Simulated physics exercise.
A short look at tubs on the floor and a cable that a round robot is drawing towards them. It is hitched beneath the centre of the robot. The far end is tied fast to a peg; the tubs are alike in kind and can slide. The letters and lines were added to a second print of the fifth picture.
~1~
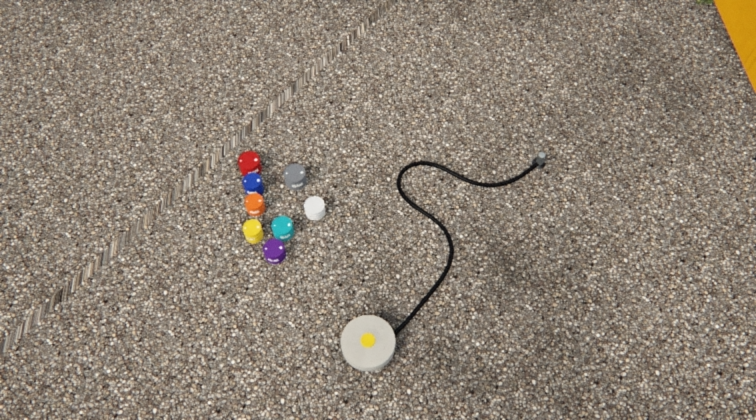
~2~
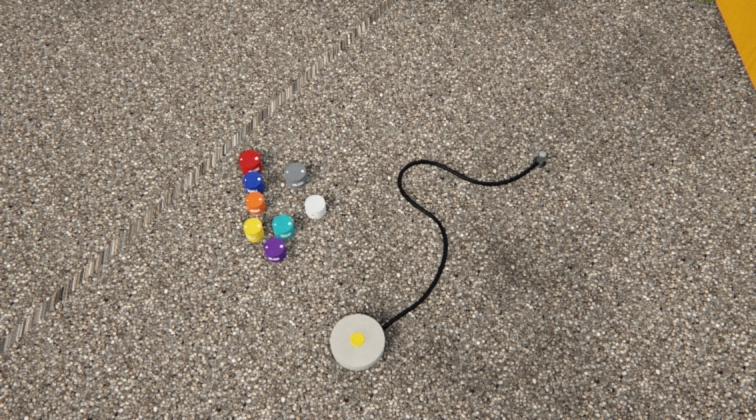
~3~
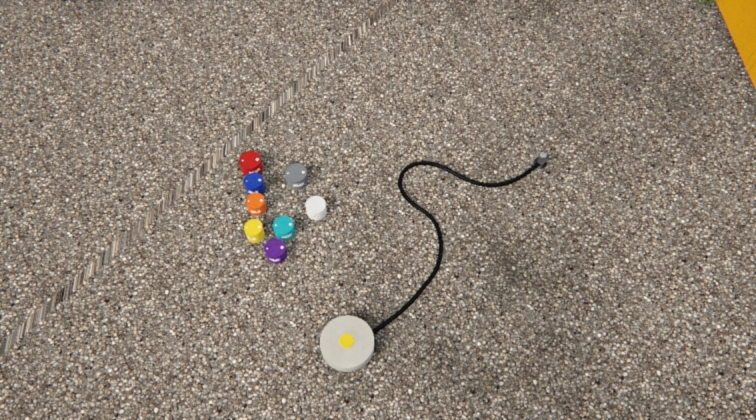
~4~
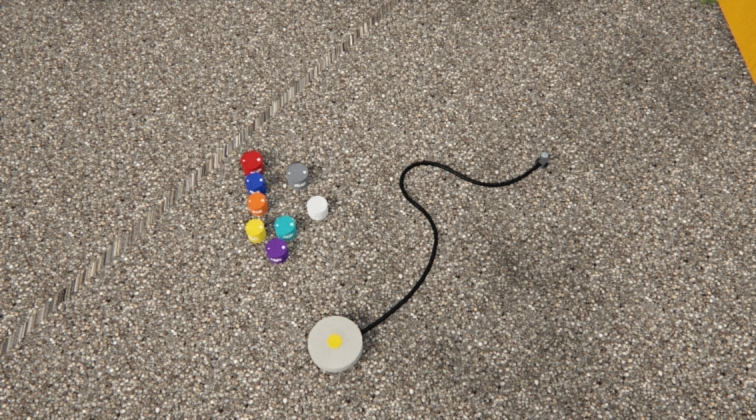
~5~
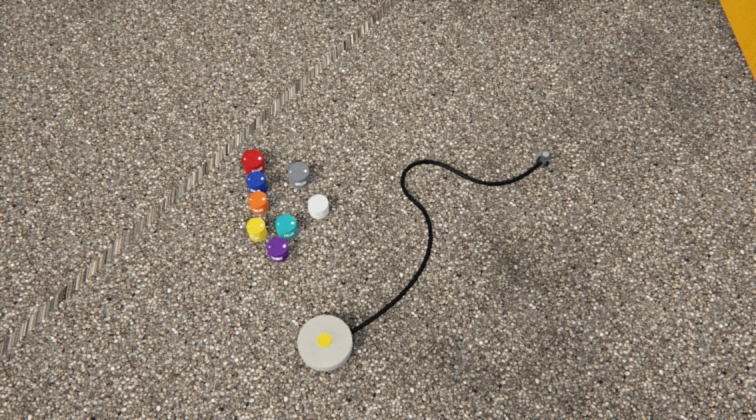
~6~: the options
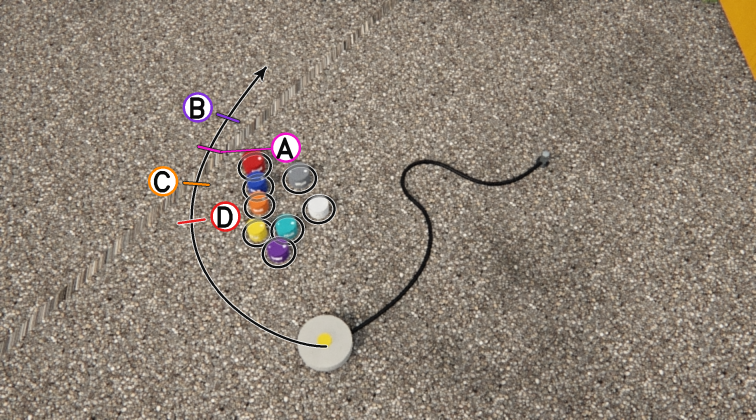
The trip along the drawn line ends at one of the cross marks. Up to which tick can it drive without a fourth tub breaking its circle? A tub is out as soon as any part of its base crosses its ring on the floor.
C.
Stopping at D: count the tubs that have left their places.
By then, none.
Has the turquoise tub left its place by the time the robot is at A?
Yes.
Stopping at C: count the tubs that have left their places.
By then, three.
On the marked copy, A at (210, 149); B at (228, 118); C at (196, 184); D at (192, 221); the route from (326, 347) via (192, 218) to (266, 67).
Taking C. A third of the way, robot (240, 311).
Two thirds of the way, robot (193, 243).
When it is over, robot (194, 180); yellow tub (257, 223); turquoise tub (292, 218); purple tub (275, 229); three over the rings.
As for the rest, A has six over the rings; B has seven over the rings; D is within the limit but short.
